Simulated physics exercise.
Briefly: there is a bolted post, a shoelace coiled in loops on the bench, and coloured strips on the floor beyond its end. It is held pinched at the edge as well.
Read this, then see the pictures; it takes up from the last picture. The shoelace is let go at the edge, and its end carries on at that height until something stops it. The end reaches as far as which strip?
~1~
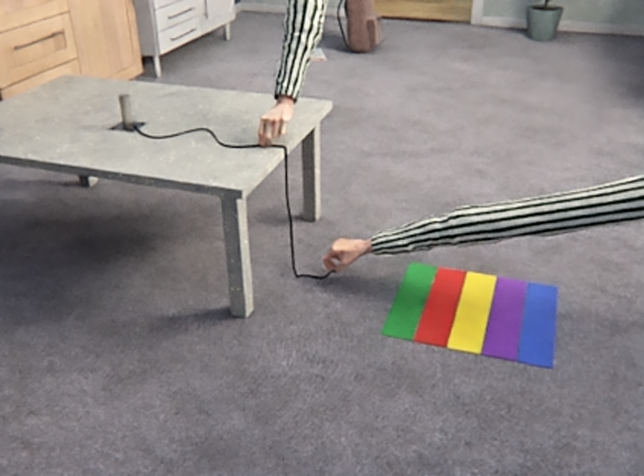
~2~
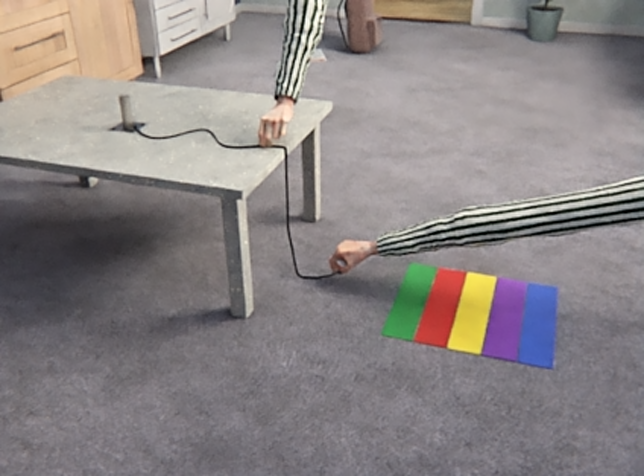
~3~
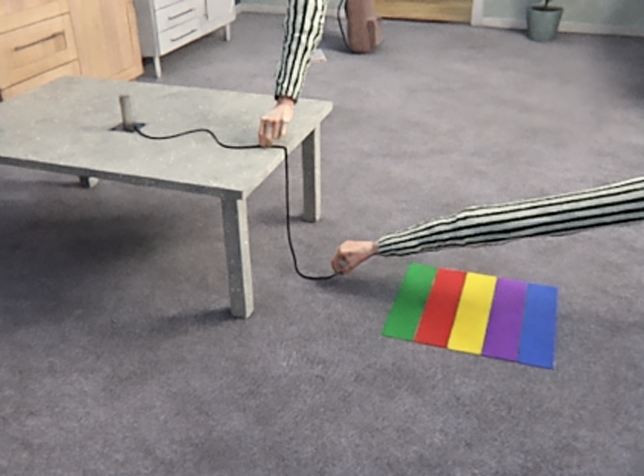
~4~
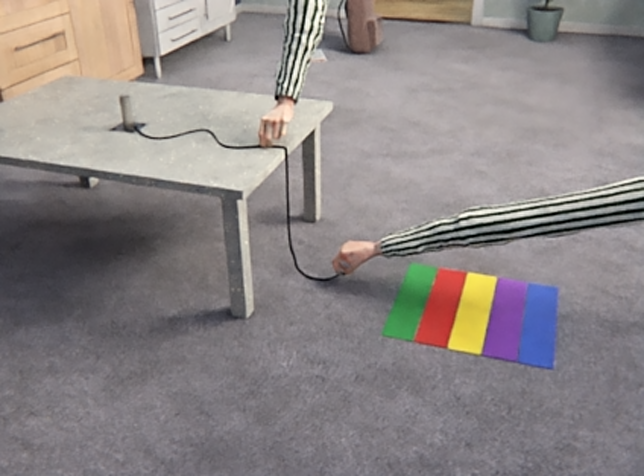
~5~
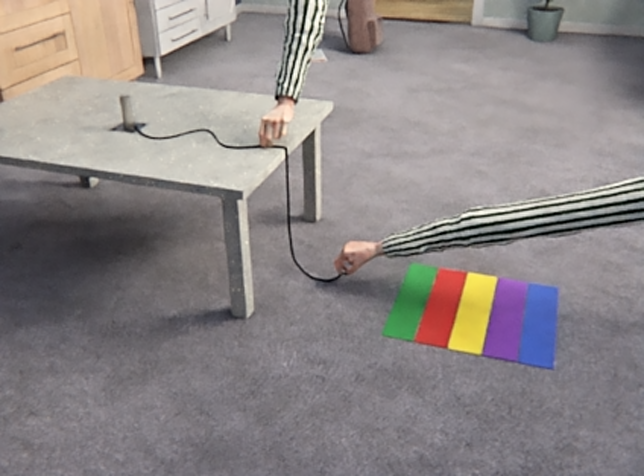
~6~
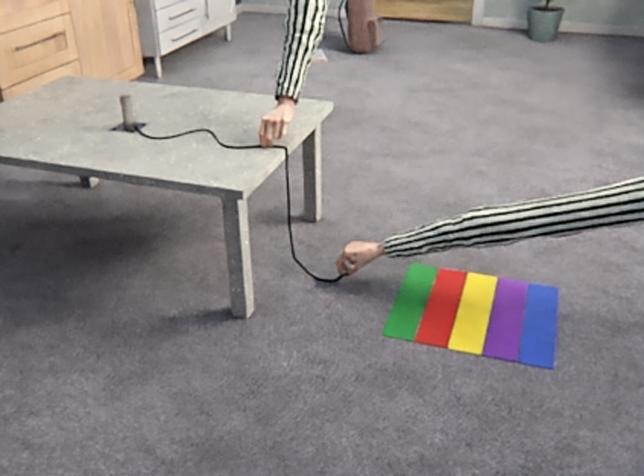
As far as the yellow strip.
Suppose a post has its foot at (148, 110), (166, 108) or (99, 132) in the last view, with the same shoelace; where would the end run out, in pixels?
The first try gives (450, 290), the second (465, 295) and the third (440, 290).
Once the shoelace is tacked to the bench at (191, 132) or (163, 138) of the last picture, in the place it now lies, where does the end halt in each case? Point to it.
Try one gives (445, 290); try two gives (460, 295).
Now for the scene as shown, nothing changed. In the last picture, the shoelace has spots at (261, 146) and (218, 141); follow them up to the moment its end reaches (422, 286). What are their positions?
(291, 165) and (249, 144), approximately.
Soon after, end near (422, 286); over green.
After that, end near (453, 292); over red.
At the stop, end near (471, 295); over yellow. Over yellow.
